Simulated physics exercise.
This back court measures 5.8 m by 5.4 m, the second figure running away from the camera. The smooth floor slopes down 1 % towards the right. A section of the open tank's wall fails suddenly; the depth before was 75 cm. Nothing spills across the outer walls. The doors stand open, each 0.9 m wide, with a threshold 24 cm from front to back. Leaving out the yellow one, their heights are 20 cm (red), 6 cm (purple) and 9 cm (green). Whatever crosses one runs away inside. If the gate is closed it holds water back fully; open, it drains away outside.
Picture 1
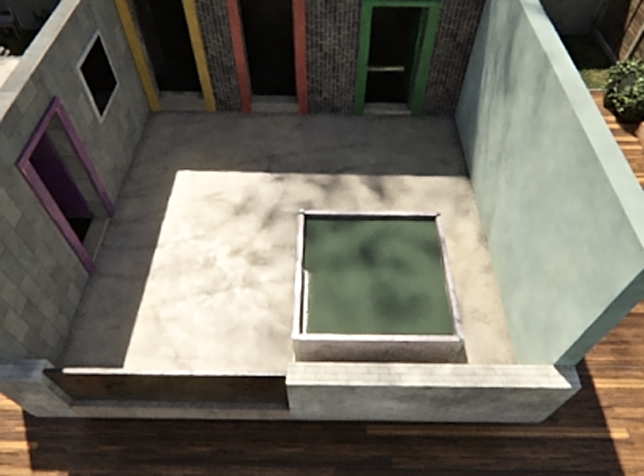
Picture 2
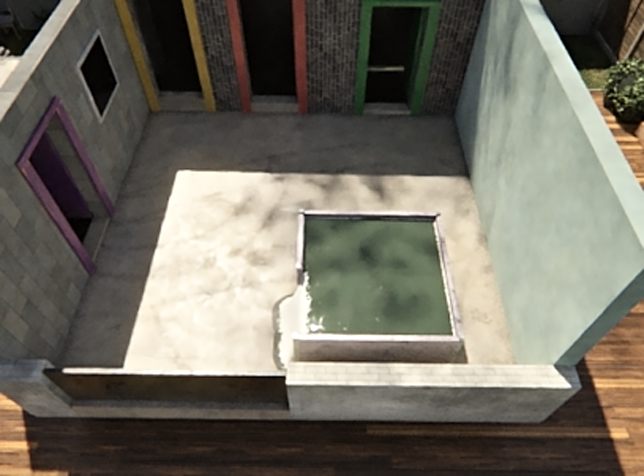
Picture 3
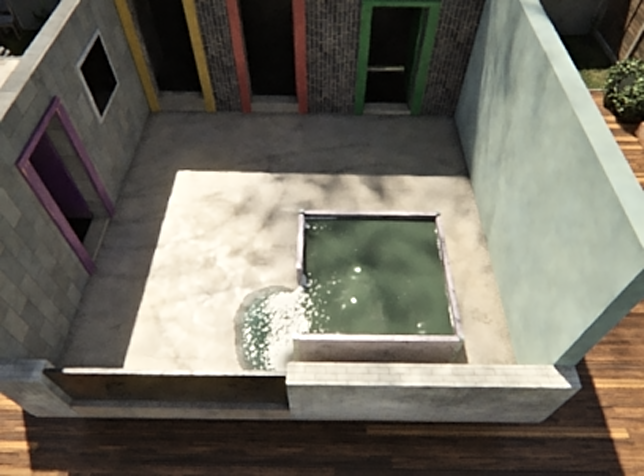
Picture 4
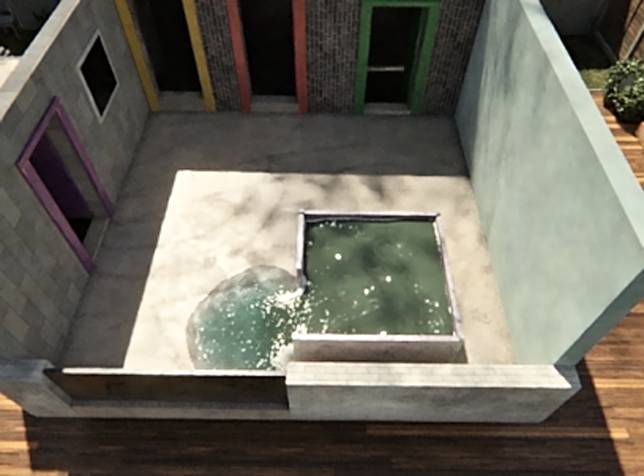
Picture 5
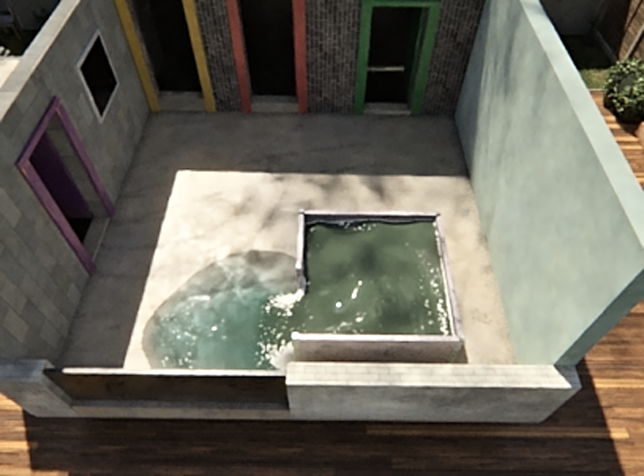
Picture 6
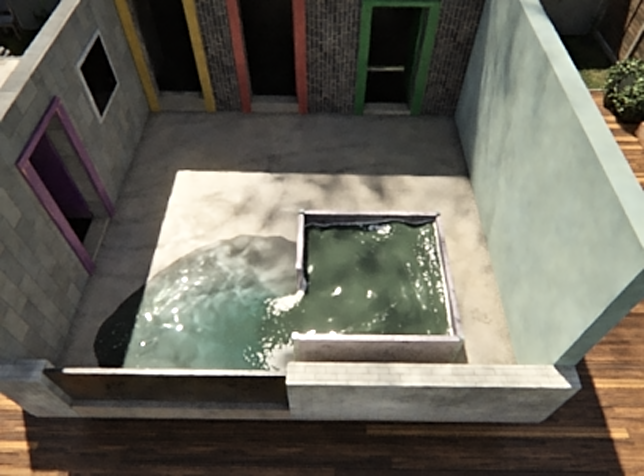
In this clip, green water sits still in an open tank in a walled court, then pours out through the tank's left side and spreads leftward across the pale floor in a widening, rippling sheet, while the tank's level drops slightly.
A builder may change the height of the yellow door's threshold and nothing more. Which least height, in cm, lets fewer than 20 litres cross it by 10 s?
Close to 21 cm is just enough.
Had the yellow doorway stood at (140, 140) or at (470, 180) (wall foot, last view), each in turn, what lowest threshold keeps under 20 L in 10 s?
Roughly 12.0 and 9.5 cm.
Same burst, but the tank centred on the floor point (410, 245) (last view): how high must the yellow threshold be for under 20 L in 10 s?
Some 16 cm.
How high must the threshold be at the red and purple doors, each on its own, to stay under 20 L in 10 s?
About 8.5 cm at red and 14.5 cm at purple.
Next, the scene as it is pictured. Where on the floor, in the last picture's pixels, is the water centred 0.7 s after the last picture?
Around (297, 316).
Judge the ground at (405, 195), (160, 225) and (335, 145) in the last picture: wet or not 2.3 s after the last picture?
In that order: Dry, flooded, dry.
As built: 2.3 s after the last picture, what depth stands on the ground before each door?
In cm: Red 0, yellow 7, purple 14, green 0.
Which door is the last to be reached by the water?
It is the green one.
Then, 0.7 s after the last picture water covers 25 % of the floor, deepest (50 cm) near (50, 386); it has not reached the yellow door.
Then, 2.3 s after the last picture water covers 40 % of the floor, deepest (30 cm) near (79, 345); 7 cm at the yellow door, 0 litres in over its 26 cm threshold.
Then, 9.3 s after the last picture water covers 95 % of the floor, deepest (22 cm) near (523, 394); 9 cm at the yellow door, 2 litres in over its 26 cm threshold.
At the yellow door as built, the water peaked near 28 cm, 2.7 s after the last picture.
With a threshold of 19 cm, 34 litres would have come in within the 10 s; with 25.5 cm, 3 litres. So under 20 litres takes about 21 cm.
